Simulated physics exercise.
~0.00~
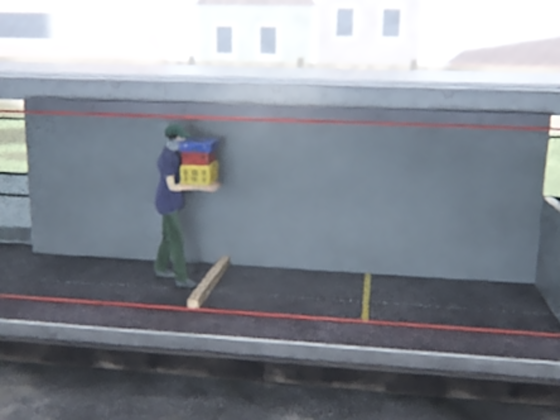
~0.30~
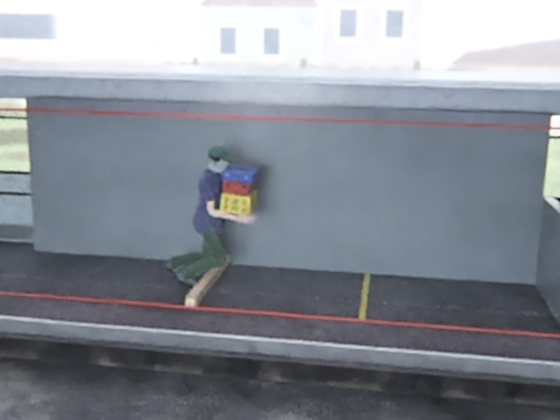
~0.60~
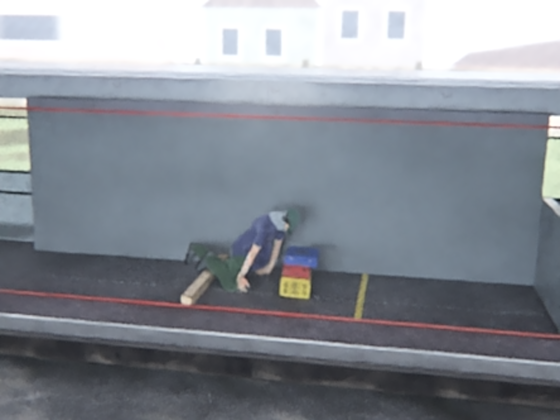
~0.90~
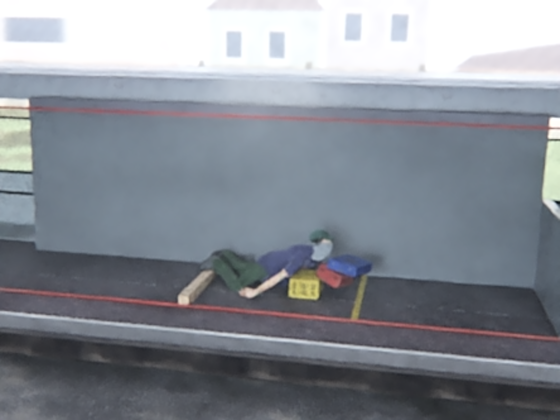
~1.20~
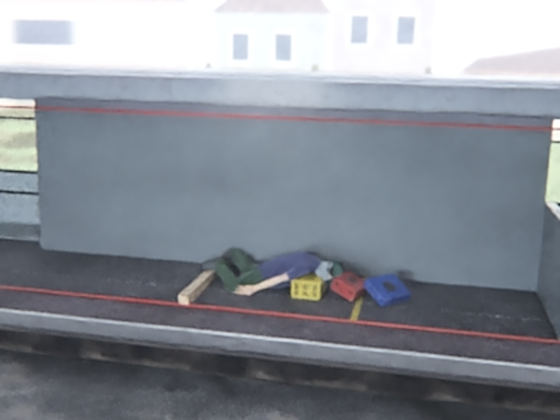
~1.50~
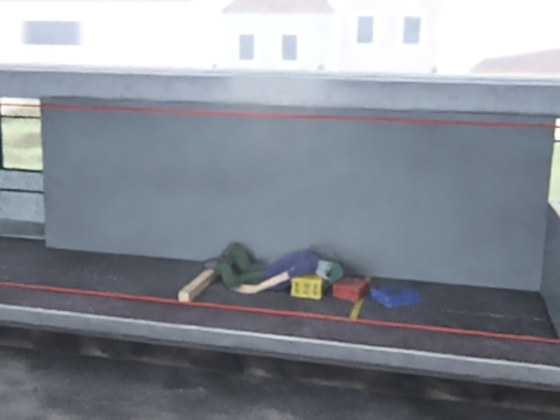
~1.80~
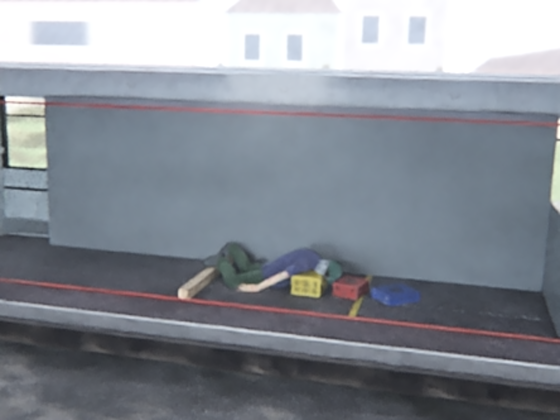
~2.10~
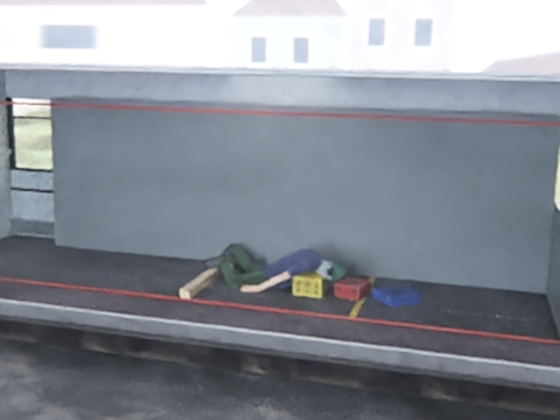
A figure in a green cap, purple top and green trousers stands left of centre on a dark platform before a plain grey wall, seen side-on from slightly above. Both arms hold a yellow crate topped by red and blue boxes, with a wooden beam at the feet and a yellow line farther right. The figure sinks at the knees and pitches rightward over the beam, and the pile drops upright to the floor. The boxes slide off rightward as the body flattens. Finally the figure lies crumpled, head and yellow crate short of the line, red box beside it, blue box beyond.
